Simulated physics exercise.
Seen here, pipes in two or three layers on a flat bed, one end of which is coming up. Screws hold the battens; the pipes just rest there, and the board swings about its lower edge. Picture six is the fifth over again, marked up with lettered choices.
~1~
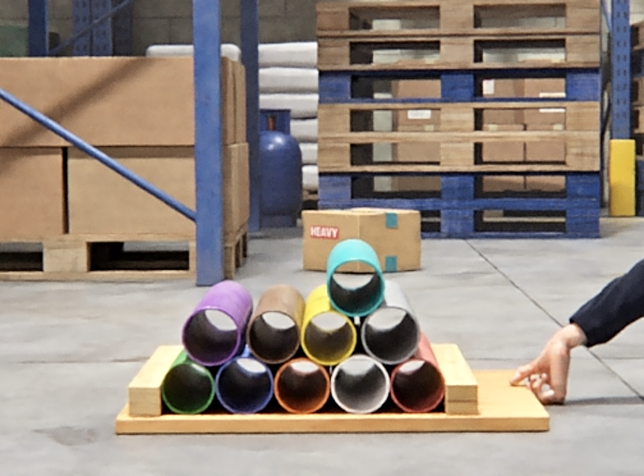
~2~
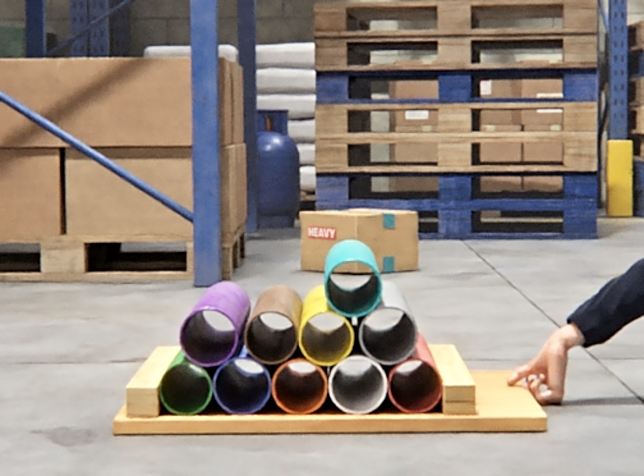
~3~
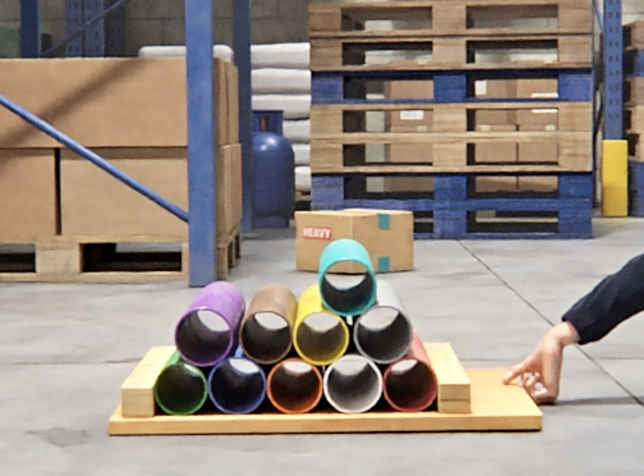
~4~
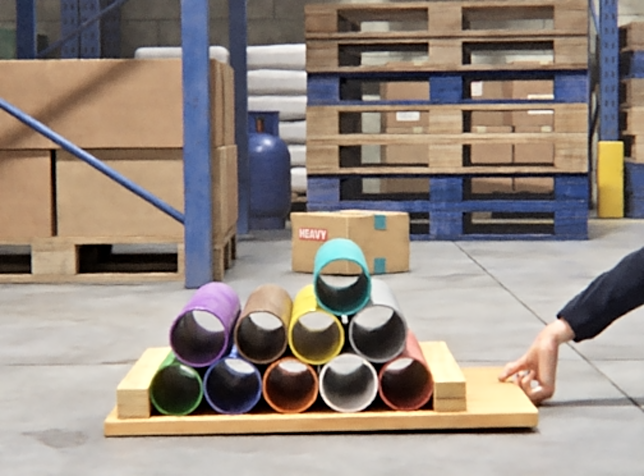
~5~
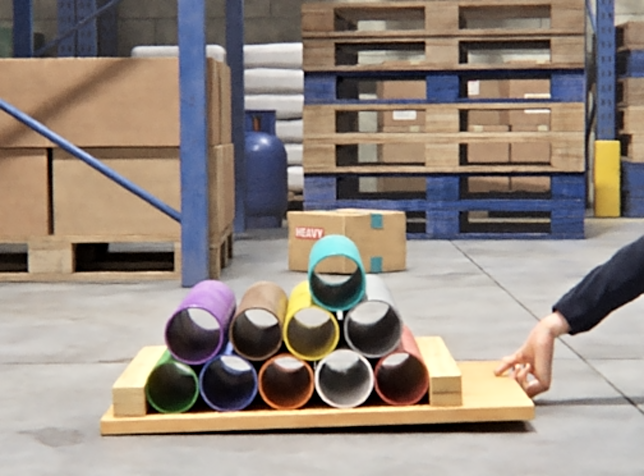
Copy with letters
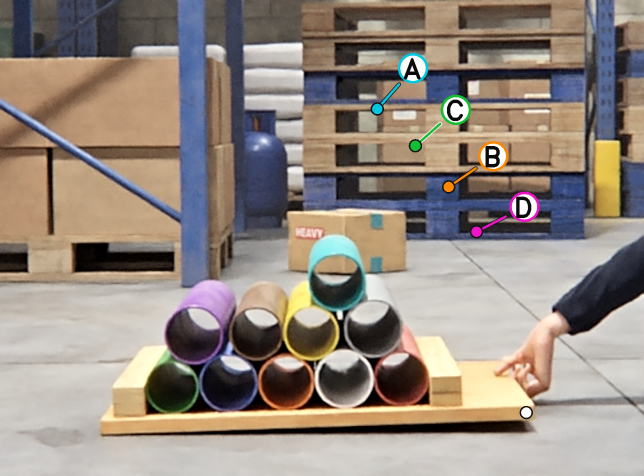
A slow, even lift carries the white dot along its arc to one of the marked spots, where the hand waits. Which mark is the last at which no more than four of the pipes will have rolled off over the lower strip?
At most to D.
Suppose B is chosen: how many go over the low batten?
The count is five.
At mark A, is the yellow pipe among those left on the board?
No, with A.
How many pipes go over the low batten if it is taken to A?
It comes to five.
On the marked copy, A at (377, 109); B at (449, 187); C at (416, 146); D at (477, 232); the white dot at (526, 412).
With D. Early on, board at 16°.
Further on, board at 27°.
At the end, board at 27°, one over the low batten (purple).
As for the rest, A five over the low batten; B five over the low batten; C five over the low batten.
